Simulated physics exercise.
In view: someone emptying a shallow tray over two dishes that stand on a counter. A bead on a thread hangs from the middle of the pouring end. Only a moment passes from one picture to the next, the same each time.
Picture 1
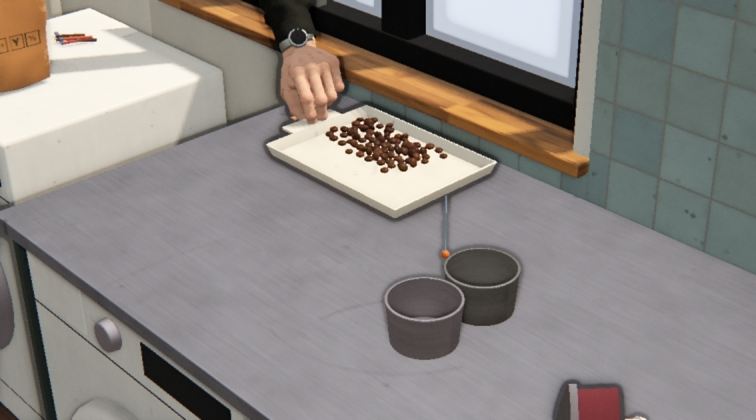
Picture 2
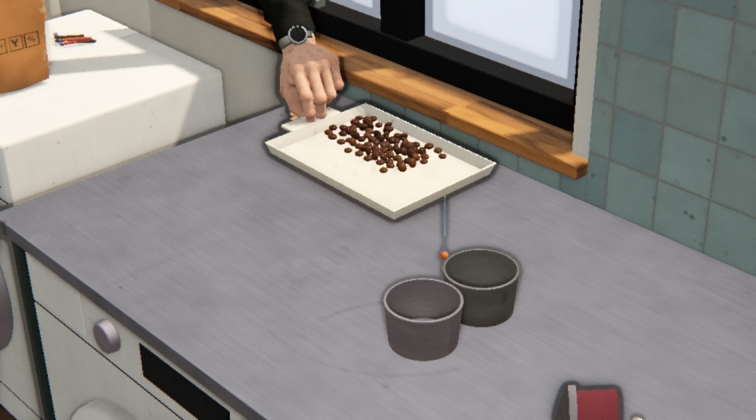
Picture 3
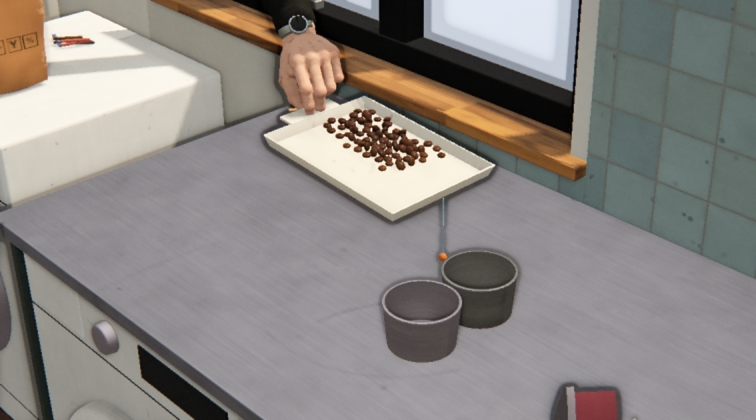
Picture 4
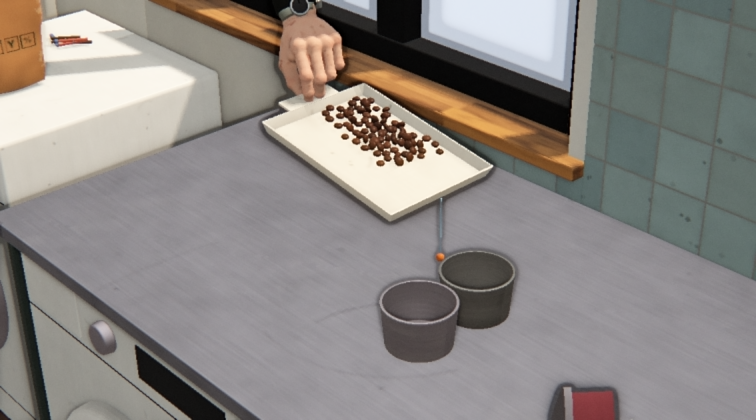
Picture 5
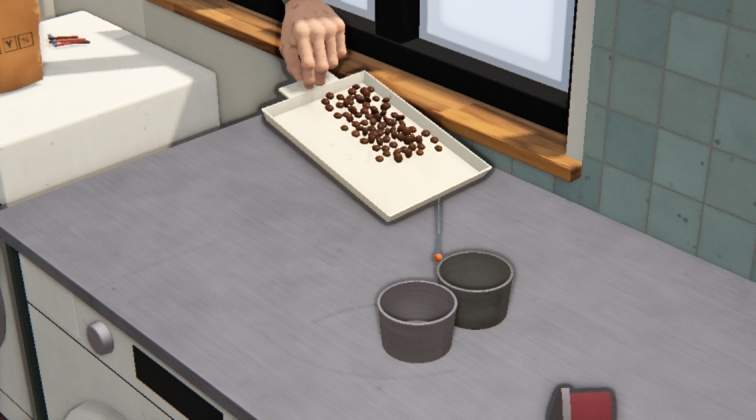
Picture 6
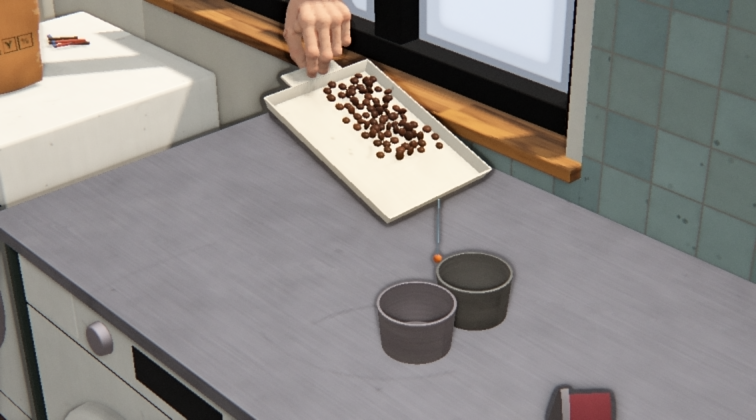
A hand wearing a watch gradually lifted the back end of a shallow white tray of small brown pieces, tilting it toward two dark dishes on a gray counter, while the pieces stayed bunched together.
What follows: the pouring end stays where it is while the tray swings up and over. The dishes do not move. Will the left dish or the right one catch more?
The right-hand dish gets more.
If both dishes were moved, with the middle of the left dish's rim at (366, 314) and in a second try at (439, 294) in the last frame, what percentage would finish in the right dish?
About 20 and 40 per cent.
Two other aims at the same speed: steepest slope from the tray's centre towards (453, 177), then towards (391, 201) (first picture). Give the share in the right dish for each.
First some 40, then 0 per cent.
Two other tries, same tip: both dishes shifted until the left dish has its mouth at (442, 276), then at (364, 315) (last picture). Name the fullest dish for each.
In turn: The dish on the left; the right-hand dish.
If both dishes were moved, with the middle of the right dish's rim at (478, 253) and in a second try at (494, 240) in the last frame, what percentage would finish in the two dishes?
Roughly 40 per cent, and 20 per cent.
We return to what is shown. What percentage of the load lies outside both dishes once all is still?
Close to 20 per cent.
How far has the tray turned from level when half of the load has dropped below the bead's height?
Near 80 degrees.
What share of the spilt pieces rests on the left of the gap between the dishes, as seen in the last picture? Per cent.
It comes to 10 per cent or so.
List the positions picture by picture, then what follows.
In the first frame, corners of the pouring end (395, 207) and (490, 162), level; middle of the load (387, 145), flat chocolate drops; left dish (452, 331); right dish (509, 298); bead on its thread (445, 254).
In the second frame, corners of the pouring end (394, 208) and (490, 163), level; middle of the load (386, 144).
In the third frame, corners of the pouring end (393, 210) and (489, 165), tipped barely, level across its low end; middle of the load (385, 140).
In the fourth frame, corners of the pouring end (391, 211) and (487, 165), tipped a little, level across its low end; middle of the load (383, 132).
In the fifth frame, corners of the pouring end (390, 212) and (486, 166), tipped a little, level across its low end; middle of the load (383, 125).
In the sixth frame, corners of the pouring end (390, 214) and (486, 168), tipped clearly, level across its low end; middle of the load (384, 118); left dish (444, 335); right dish (501, 303).
Just after the last frame, tray tipped steeply; roughly two thirds on the tray; just a few in the left dish; about a tenth in the right dish; just a few outside both; roughly a quarter in the air.
A moment on, tray tipped past a quarter turn; roughly a quarter in the left dish; roughly a third in the right dish; roughly a quarter outside both; about a tenth in the air.
Further on, tray tipped past a quarter turn; roughly a quarter in the left dish; roughly half in the right dish; roughly a quarter outside both.
When it is over, tray tipped past a quarter turn; roughly a quarter in the left dish; roughly half in the right dish; roughly a quarter outside both.
